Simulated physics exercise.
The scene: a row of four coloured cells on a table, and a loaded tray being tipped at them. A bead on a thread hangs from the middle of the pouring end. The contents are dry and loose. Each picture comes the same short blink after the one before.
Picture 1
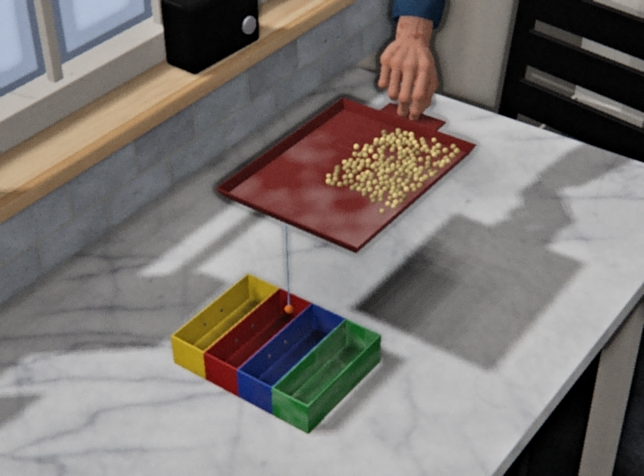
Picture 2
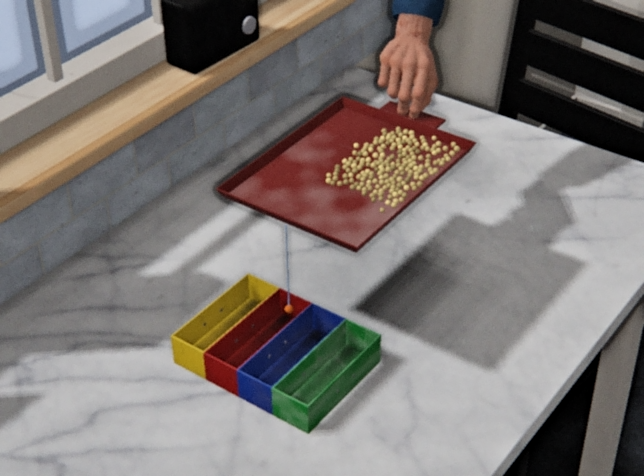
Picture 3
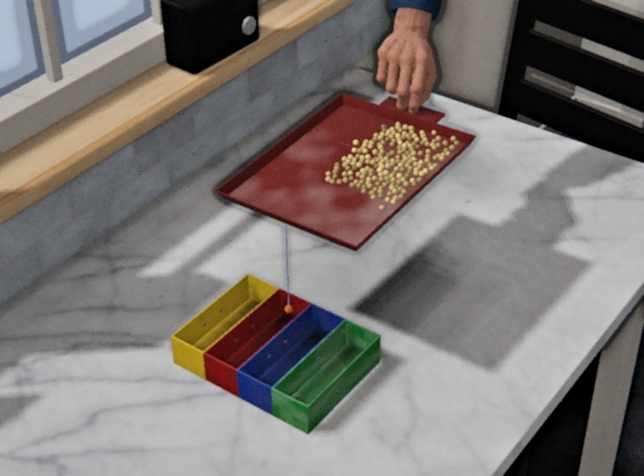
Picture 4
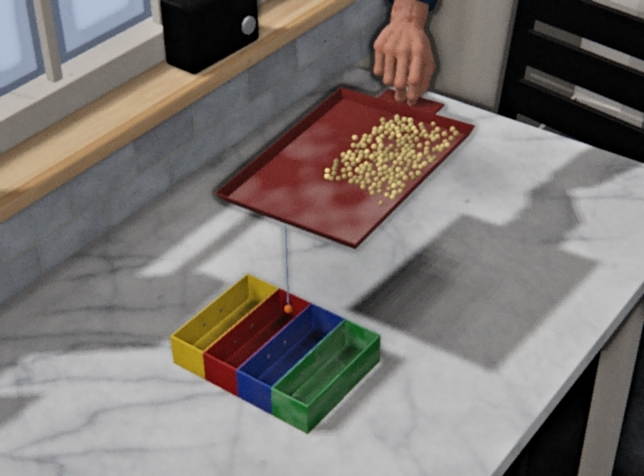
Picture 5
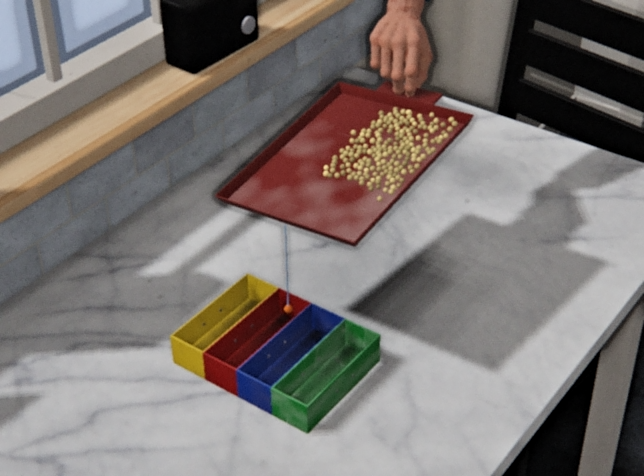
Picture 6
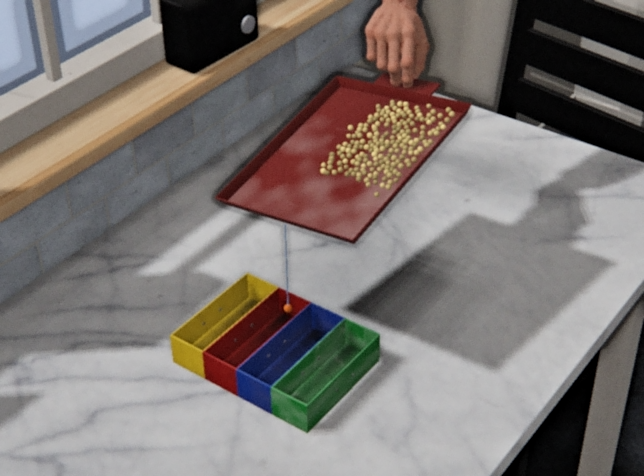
On a marble counter by a window, a hand holds a red tray of small pale beans above a row of yellow, red, blue and green cells, a bead hanging on a thread. The tray starts level, then the hand rises slightly, tilting it a little towards its left corner, while the beans stay bunched.
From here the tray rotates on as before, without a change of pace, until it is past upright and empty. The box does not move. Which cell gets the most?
Most goes to the yellow cell.
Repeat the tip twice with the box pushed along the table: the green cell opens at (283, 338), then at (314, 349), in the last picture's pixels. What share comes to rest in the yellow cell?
About 40 and 70 per cent.
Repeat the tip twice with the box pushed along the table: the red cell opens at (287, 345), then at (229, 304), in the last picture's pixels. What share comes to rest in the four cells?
Near 0 % and 100 %.
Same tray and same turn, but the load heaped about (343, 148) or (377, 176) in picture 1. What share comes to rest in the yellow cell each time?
First some 50, then 60 per cent.
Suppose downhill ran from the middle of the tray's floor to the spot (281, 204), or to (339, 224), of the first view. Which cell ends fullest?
First yellow, then that green cell.
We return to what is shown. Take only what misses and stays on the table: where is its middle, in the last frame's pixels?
Around (158, 320).
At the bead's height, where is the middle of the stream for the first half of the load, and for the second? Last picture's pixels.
The first part at (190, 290); the rest at (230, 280).
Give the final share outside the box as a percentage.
Near 60 %.
Just after the last frame, tray tipped steeply; roughly a third on the tray; about a tenth in the yellow cell; just a few in the red cell; roughly half falling or outside the box.
A moment on, tray tipped right over; roughly a third in the yellow cell; just a few in the red cell; roughly two thirds falling or outside the box.
Further on, tray tipped past a quarter turn; roughly a third in the yellow cell; just a few in the red cell; roughly two thirds falling or outside the box.
When it is over, tray tipped past a quarter turn; roughly a third in the yellow cell; just a few in the red cell; not one in the green cell; not one in the blue cell; roughly two thirds outside the box.
